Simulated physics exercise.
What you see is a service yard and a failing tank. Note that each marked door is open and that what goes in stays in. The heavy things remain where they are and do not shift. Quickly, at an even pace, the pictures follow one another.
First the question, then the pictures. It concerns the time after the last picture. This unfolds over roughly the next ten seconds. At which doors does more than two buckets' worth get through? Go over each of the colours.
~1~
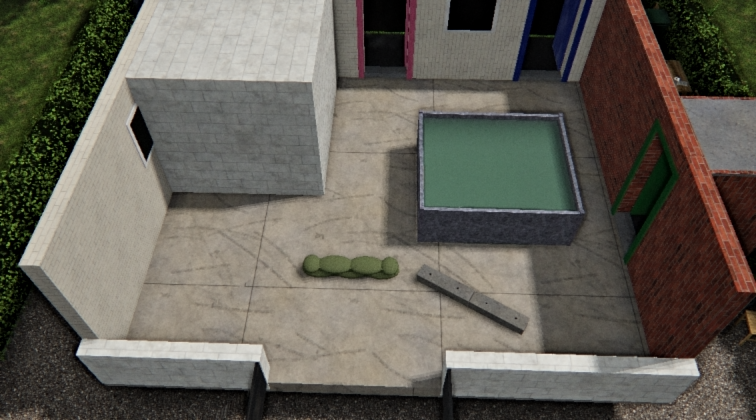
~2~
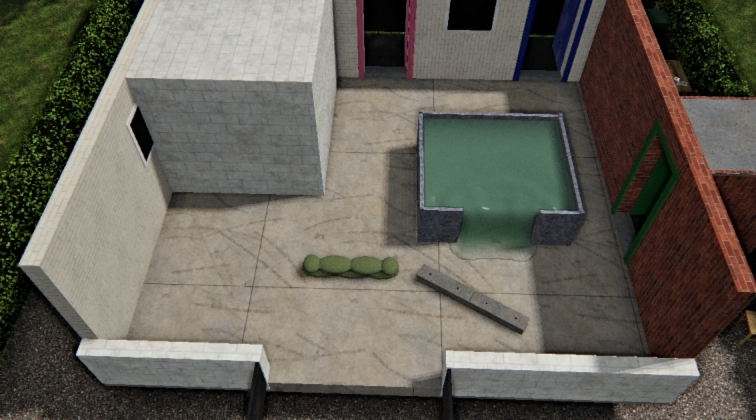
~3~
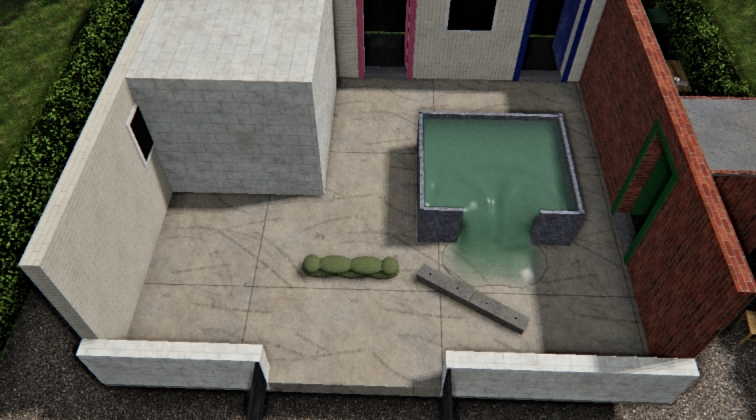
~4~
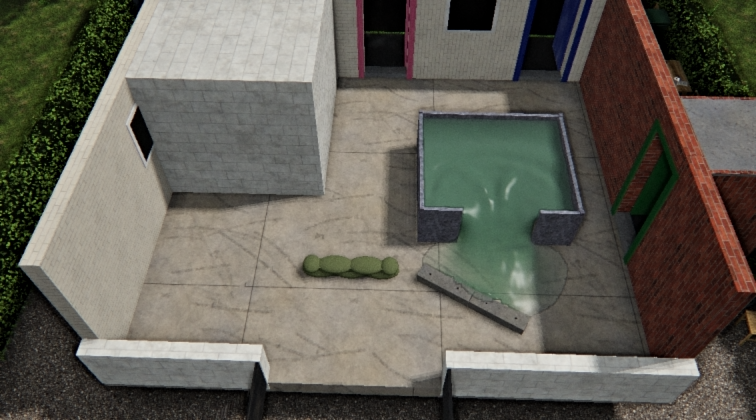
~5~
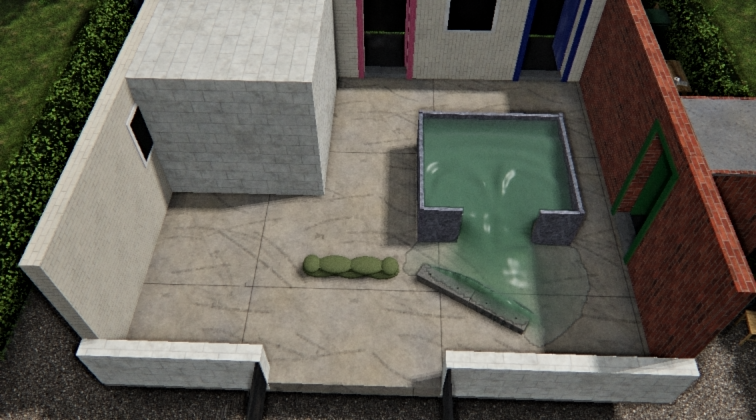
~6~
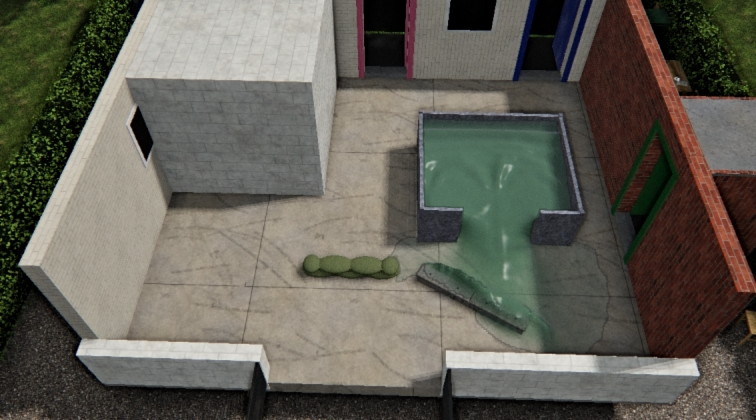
The blue door lets through more than two buckets; the green door lets through two buckets or less; the pink door lets through two buckets or less.
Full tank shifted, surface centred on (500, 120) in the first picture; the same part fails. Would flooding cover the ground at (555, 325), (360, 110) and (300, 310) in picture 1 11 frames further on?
So, in the order given, I'd say soaked through, unaffected, unaffected.
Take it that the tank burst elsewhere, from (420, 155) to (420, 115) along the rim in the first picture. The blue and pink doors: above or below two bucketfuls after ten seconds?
Turns out the blue one gets past it, while the pink one gets past it.
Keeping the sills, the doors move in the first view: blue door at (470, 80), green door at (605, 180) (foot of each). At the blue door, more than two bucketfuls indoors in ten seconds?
One by one: Blue takes less.
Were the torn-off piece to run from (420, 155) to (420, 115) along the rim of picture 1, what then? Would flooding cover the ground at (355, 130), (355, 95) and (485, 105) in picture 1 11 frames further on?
In the order given: Swamped, swamped and untouched.
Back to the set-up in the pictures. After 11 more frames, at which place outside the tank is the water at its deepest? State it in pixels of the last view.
Estimated pixel: (647, 366).
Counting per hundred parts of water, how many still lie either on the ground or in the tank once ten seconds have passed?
Near 84 in a hundred.
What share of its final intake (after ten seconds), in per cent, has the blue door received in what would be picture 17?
About 0 %.
A moment on, water covers 25 % of the floor; the blue door not reached, the green door not reached, the pink door not reached.
Next, water covers 35 % of the floor; the blue door not reached, the green door wet at the sill, nothing in, the pink door not reached.
Then, water covers 55 % of the floor; the blue door wet at the sill, nothing in, the green door wet at the sill, nothing in, the pink door not reached.
Later, water covers 90 % of the floor; the blue door far over two buckets in, the green door wet at the sill, nothing in, the pink door wet at the sill, nothing in.
In the end, water covers 95 % of the floor; the blue door far over two buckets in, the green door wet at the sill, nothing in, the pink door wet at the sill, nothing in.
